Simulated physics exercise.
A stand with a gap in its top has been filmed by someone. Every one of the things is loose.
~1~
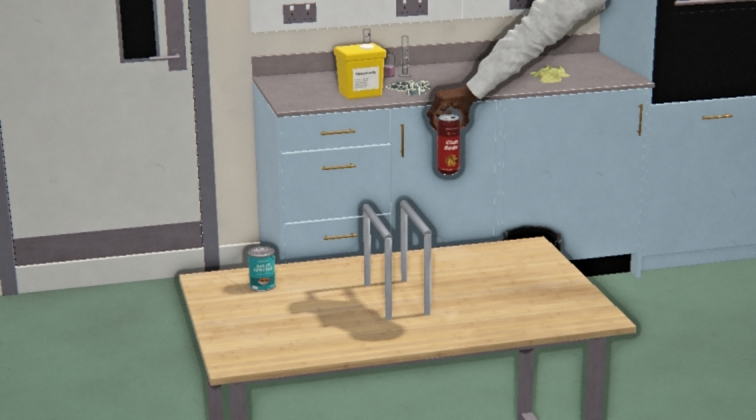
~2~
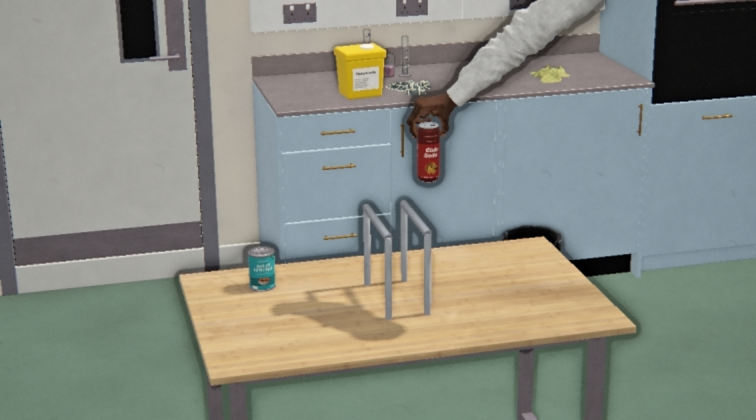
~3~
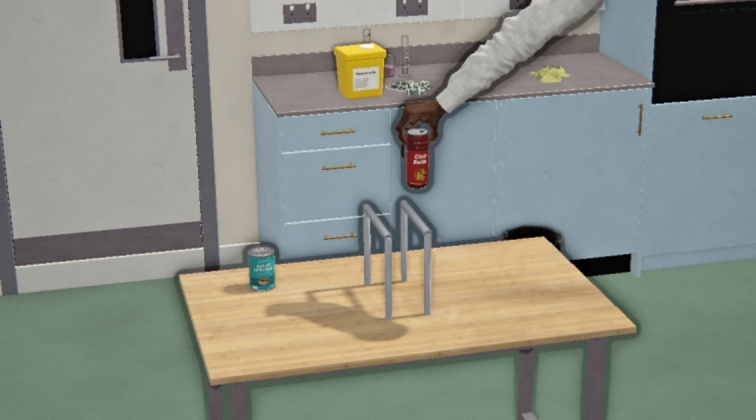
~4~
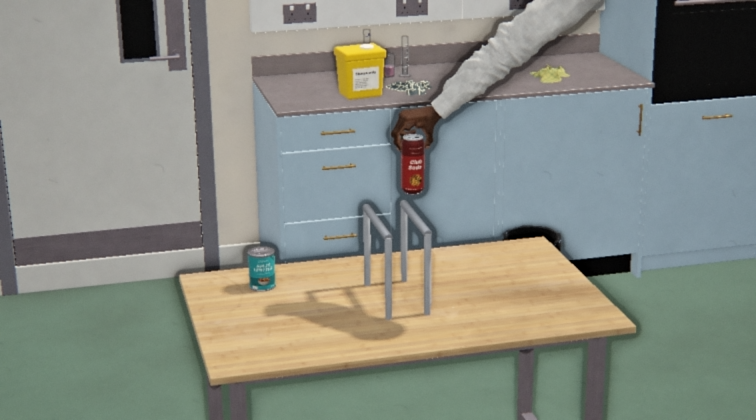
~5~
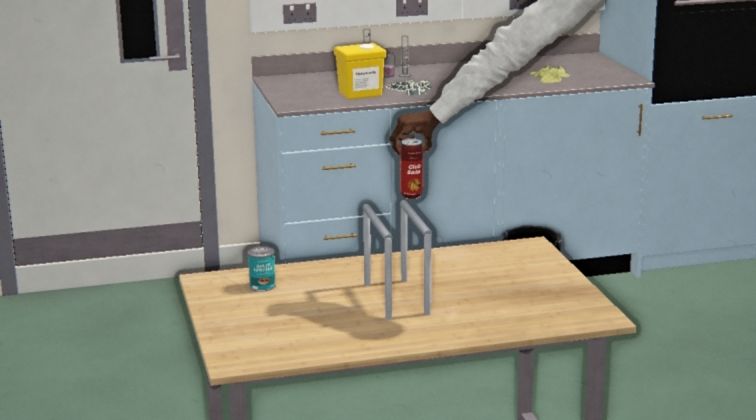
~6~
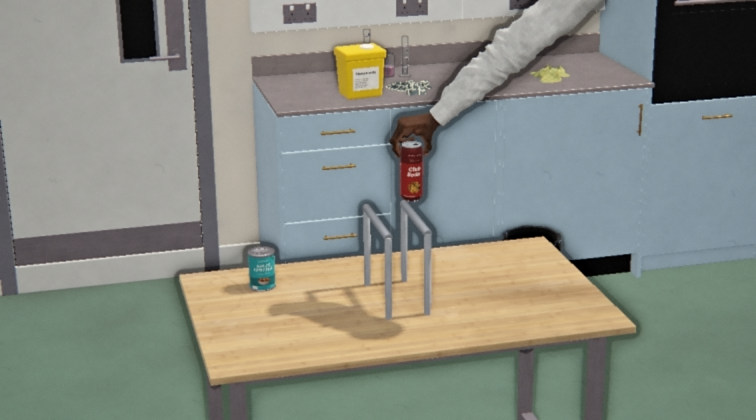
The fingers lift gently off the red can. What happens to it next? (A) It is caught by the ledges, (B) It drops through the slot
The answer is A.
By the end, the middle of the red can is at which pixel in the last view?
Around (387, 209).
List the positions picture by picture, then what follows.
The first frame shows being brought over the gap; red can (449, 145); turquoise tin (262, 269).
The second frame shows being brought over the gap; red can (428, 152); turquoise tin (262, 269).
The third frame shows being brought over the gap; red can (418, 159); turquoise tin (262, 269).
The fourth frame shows being brought over the gap; red can (413, 165); turquoise tin (262, 269).
The fifth frame shows being brought over the gap; red can (412, 169); turquoise tin (262, 269).
The sixth frame shows held still over the gap; red can (412, 172); turquoise tin (262, 269).
Then, 0.20 s on from there, red can shifted about its own width near (412, 188).
Then, 0.40 s on from there, red can turned 38° from how it was put near (395, 197).
Then, 0.50 s on from there, red can turned 68° from how it was put near (387, 208).
In the end, toppled on the stand or table, red can; turquoise tin unmoved. At the end, from the last picture's camera, red can near (387, 209). The can is caught.
